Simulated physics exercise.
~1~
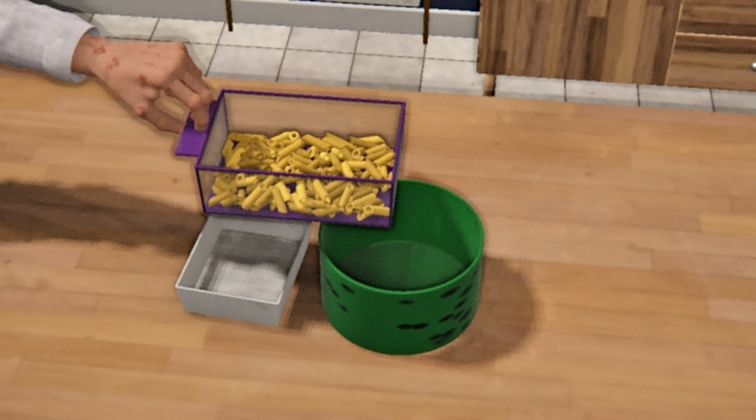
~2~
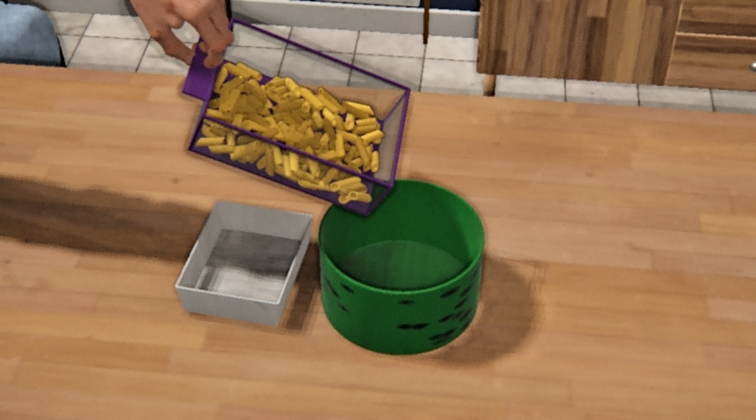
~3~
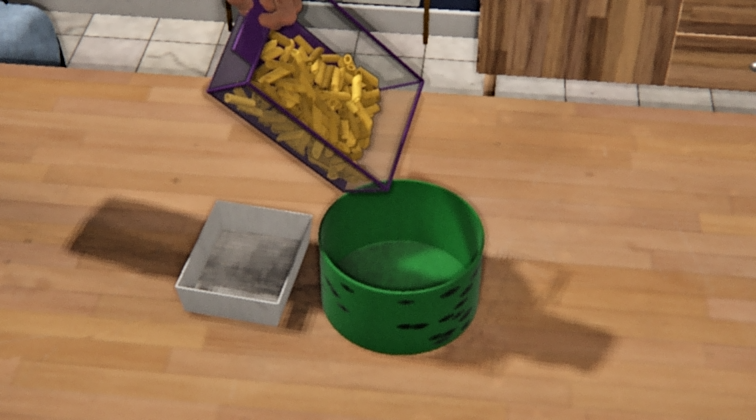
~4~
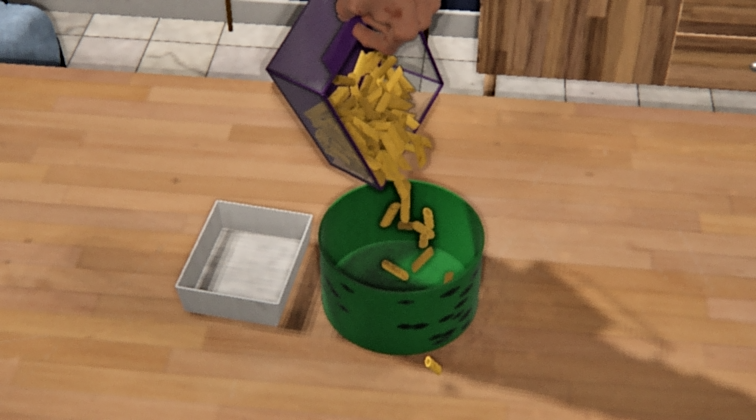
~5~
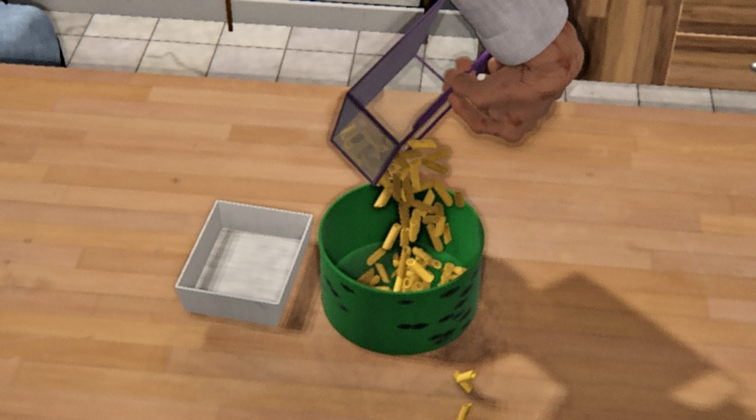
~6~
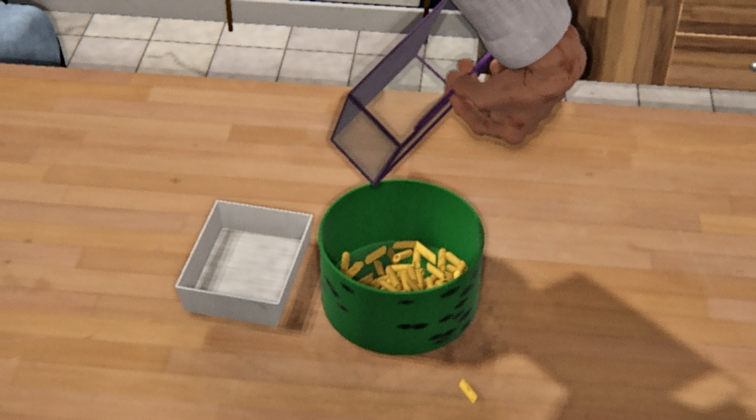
The video shows a hand tilting a clear, purple-edged box of dry pasta over a green pot beside a white tin on a wooden table. The pasta pours out until the box is empty, nearly all landing in the pot, while a few pieces fall outside and the tin stays empty.
